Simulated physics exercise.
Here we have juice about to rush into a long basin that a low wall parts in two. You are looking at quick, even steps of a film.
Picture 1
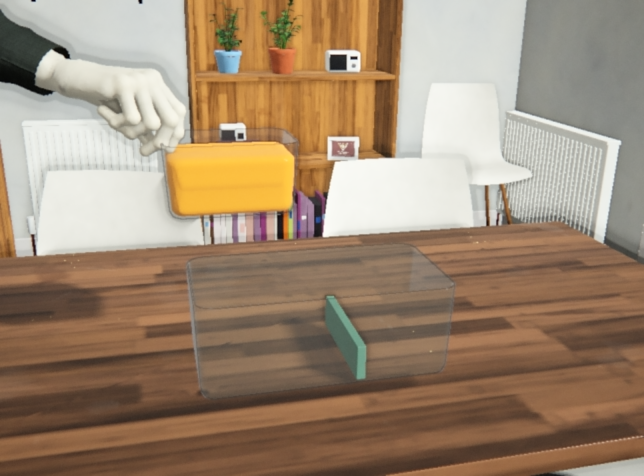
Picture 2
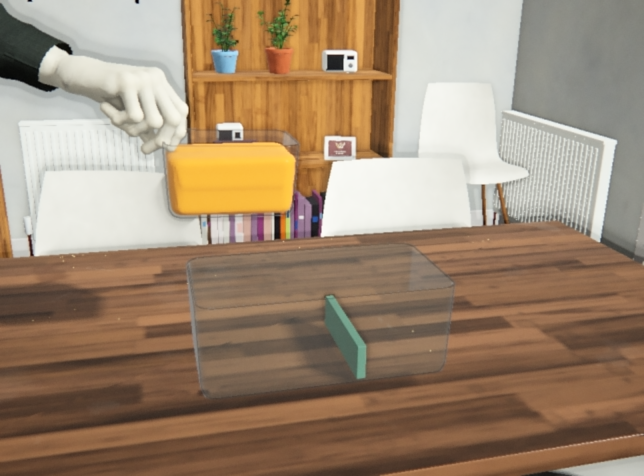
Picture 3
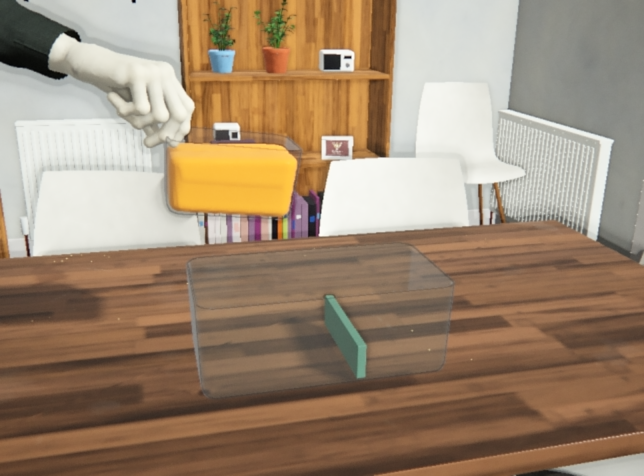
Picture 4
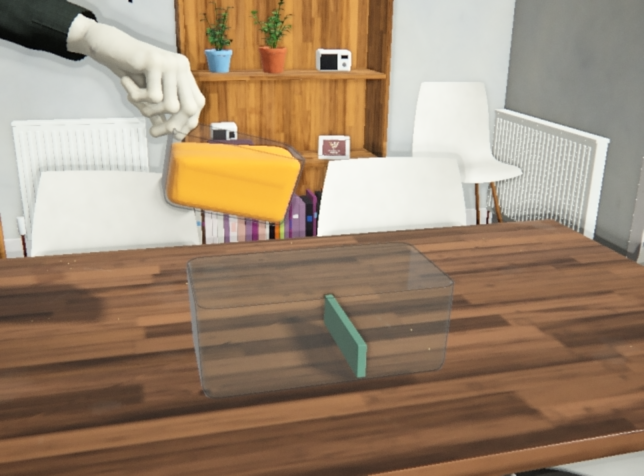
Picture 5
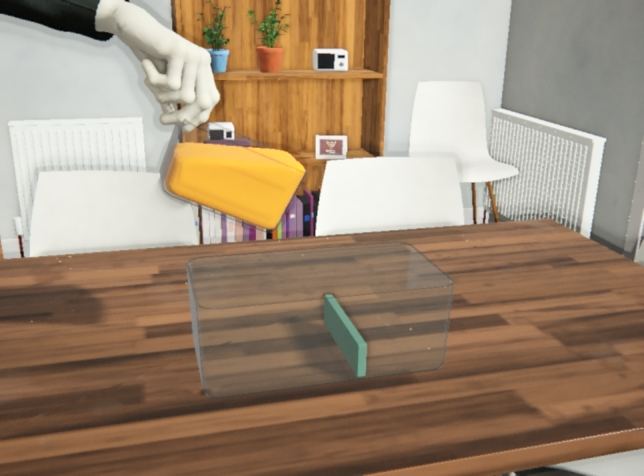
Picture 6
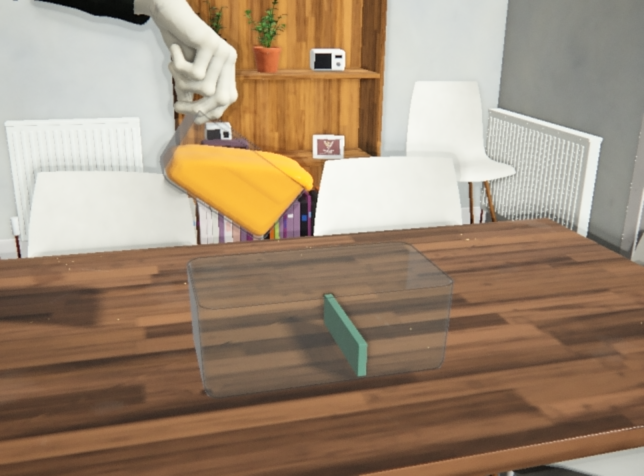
A white hand tilts a container of orange juice rightward above a clear, divided basin.
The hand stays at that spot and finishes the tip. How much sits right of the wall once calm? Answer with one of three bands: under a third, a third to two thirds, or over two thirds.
Under a third.
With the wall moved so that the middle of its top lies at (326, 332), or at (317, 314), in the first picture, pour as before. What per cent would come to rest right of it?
Roughly 45 % and then 55 %.
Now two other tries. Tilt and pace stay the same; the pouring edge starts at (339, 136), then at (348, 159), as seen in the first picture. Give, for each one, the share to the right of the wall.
First try 60 %, second try 65 %.
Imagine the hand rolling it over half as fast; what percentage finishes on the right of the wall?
About 55 %.
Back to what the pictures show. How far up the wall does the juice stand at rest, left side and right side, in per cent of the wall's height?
Once it settles, the left reaches around 40 and the right around 30.
A moment on, the oblong tub is tipped right over and 13 per cent is still to pour, 32 is left of the wall and 21 right of it.
Next, the oblong tub is tipped right over and 1 per cent is still to pour, 69 is left of the wall and 24 right of it.
Then the oblong tub is tipped right over and 0 per cent is still to pour, 70 is left of the wall and 25 right of it.
Later the oblong tub is tipped right over and 0 per cent is still to pour, 71 is left of the wall and 26 right of it.
At rest 71 per cent lies left of the wall, 26 right of it and 3 outside.
